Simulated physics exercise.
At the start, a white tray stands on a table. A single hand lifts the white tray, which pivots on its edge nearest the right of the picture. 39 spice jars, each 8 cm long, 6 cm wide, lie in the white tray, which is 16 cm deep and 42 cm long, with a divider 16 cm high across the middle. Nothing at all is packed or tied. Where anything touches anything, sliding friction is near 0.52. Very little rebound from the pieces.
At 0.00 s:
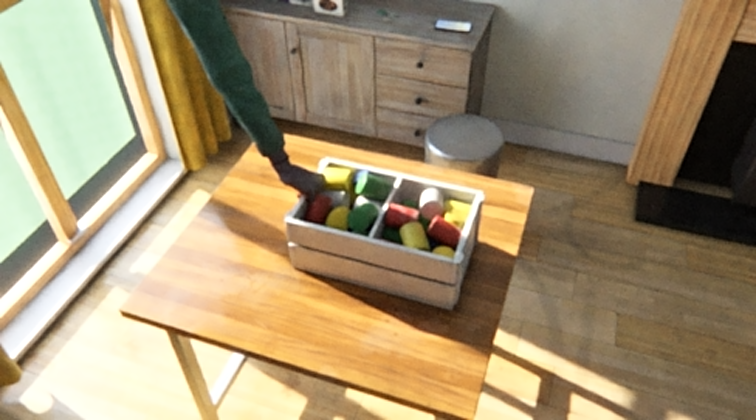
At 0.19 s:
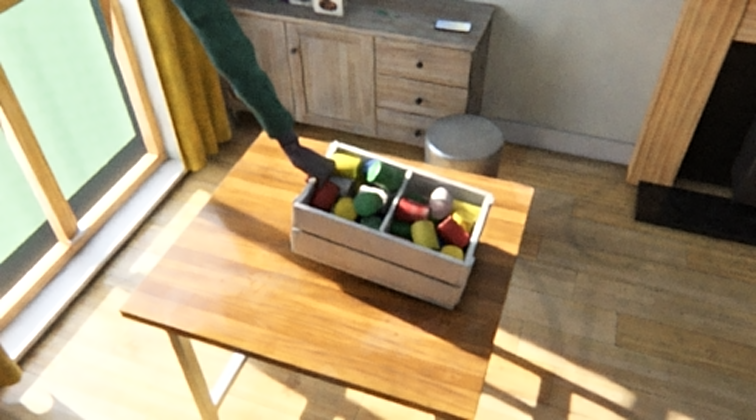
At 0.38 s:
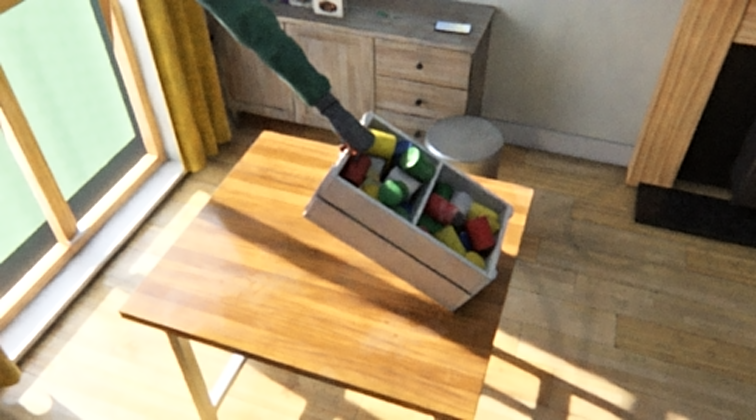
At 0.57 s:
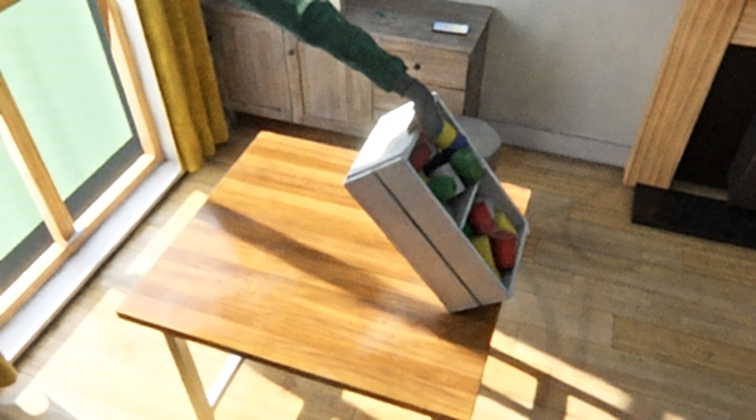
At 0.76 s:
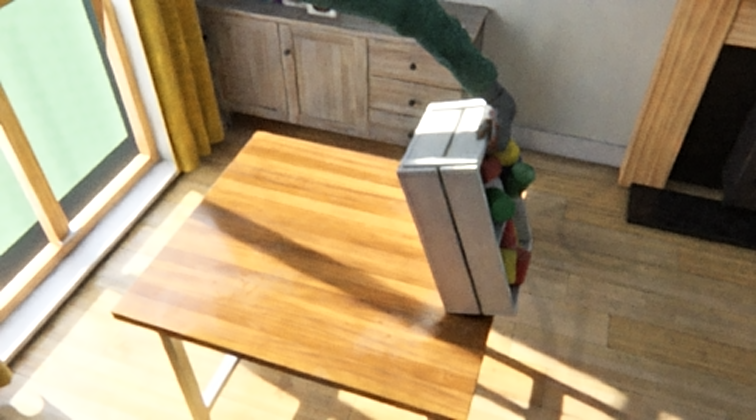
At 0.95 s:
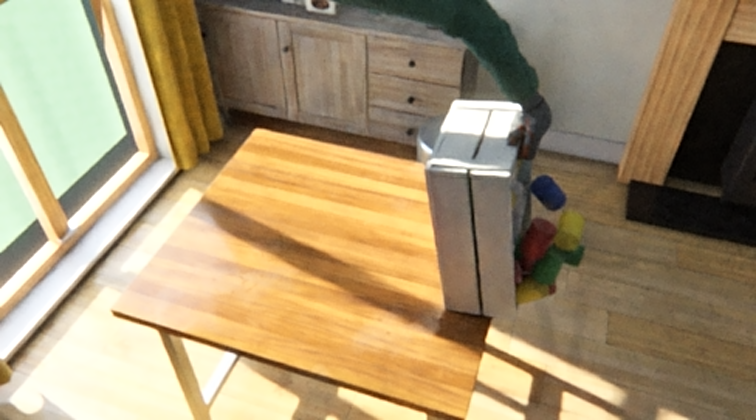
An arm in a dark green sleeve reaches over a wooden table in a sunlit room, seen from above, with a window and yellow curtain at left and a grey-brown sideboard behind. Its hand grips the left end of a divided white tray holding red, yellow and green jars. The hand raises that end until the tray stands nearly upright on its right edge, and several jars tumble out rightward.
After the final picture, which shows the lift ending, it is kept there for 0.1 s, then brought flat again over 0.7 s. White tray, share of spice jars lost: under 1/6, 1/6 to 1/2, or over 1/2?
It is going to drop one sixth up to half of its pieces.
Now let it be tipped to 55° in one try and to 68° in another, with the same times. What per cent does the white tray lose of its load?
First 10 %, second 10 %.
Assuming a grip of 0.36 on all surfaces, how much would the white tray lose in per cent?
White tray 40 per cent.
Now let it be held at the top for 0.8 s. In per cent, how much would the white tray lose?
In that case the white tray sheds 30 percent of its load.
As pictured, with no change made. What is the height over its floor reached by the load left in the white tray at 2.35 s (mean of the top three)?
Around 15 centimetres high.
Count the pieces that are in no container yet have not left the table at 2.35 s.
The number is some 1.
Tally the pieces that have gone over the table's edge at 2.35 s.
About 12.
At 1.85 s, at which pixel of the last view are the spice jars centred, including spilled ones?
Centre: About (426, 257) px.
After 1.17 s, tilt 74°; white tray 27 in, 12 out.
After 1.45 s, tilt 31°; white tray 27 in, 12 out.
After 1.85 s, tilt 0°; white tray 26 in, 13 out.
Outcome (at 2.35 s), white tray 26 in, 13 out. Asked share, 13 of 39, 33 per cent.
